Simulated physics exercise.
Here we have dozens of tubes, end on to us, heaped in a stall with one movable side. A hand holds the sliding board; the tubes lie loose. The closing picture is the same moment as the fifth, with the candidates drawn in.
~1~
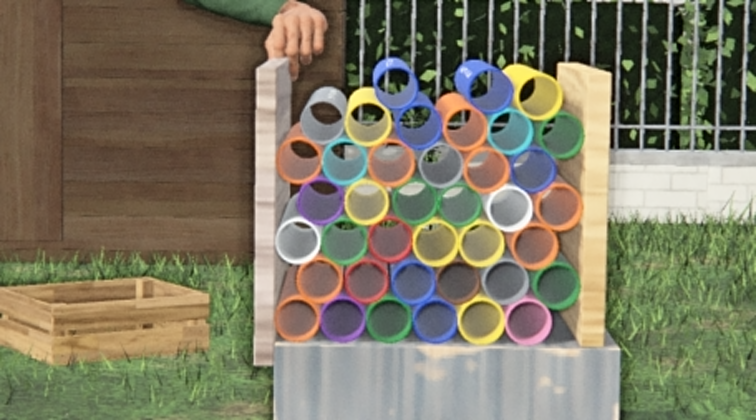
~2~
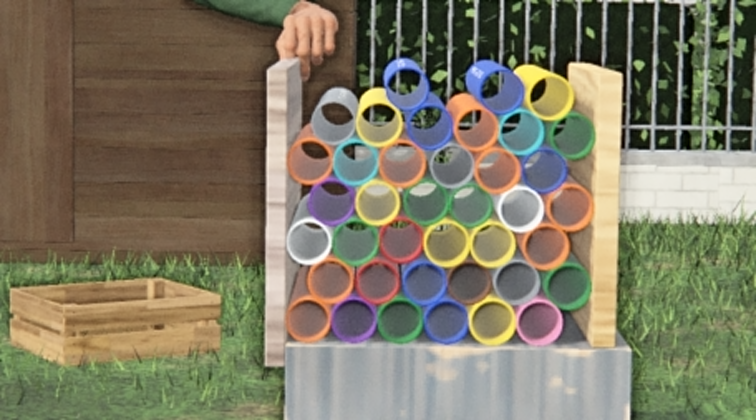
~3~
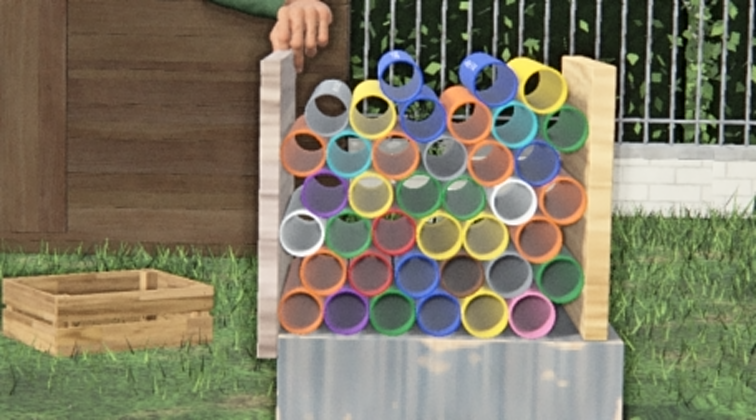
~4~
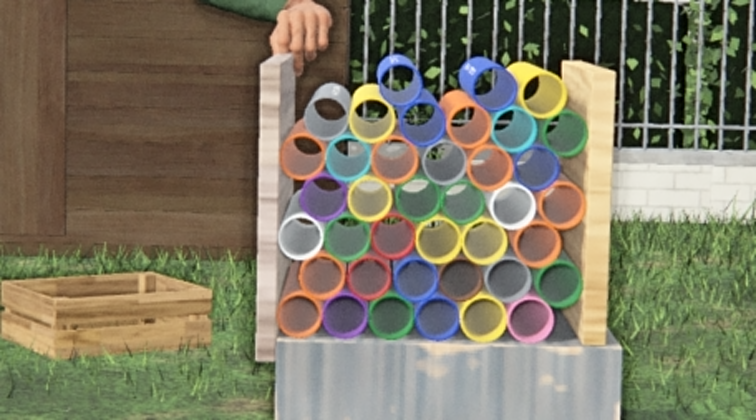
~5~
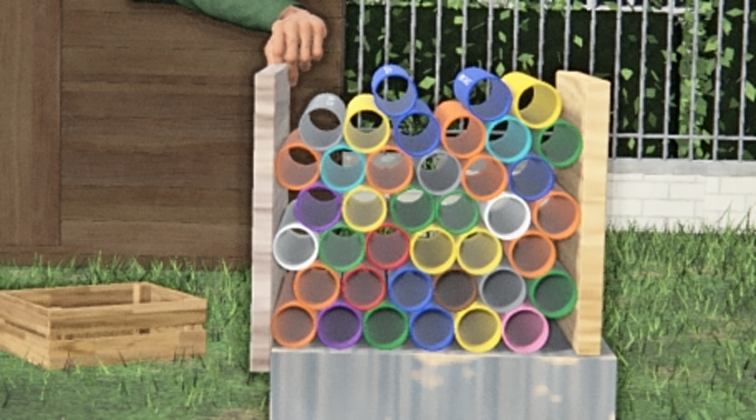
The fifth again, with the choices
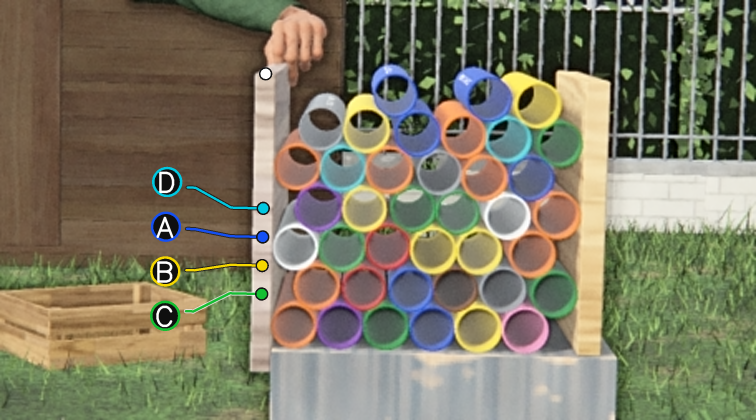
A hand held the top of the wooden board on the left side of a stall heaped with colourful tubes, and nothing moved except the whole view, which shook slightly.
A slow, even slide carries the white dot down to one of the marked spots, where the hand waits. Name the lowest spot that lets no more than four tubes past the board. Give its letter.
Lower it to B and no more.
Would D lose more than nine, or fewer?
Fewer than nine.
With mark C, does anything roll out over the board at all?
Yes.
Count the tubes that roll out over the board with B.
With B, two.
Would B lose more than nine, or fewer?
At B, fewer than nine.
On the marked copy, A at (262, 237); B at (262, 265); C at (261, 294); D at (263, 208); the white dot at (265, 74).
Following B. Soon after the start, top of the board (275, 158).
Later, top of the board (273, 250).
In the end, top of the board (273, 265), two out over the board.
As for the rest, A two out over the board; C more than four out over the board; D two out over the board.
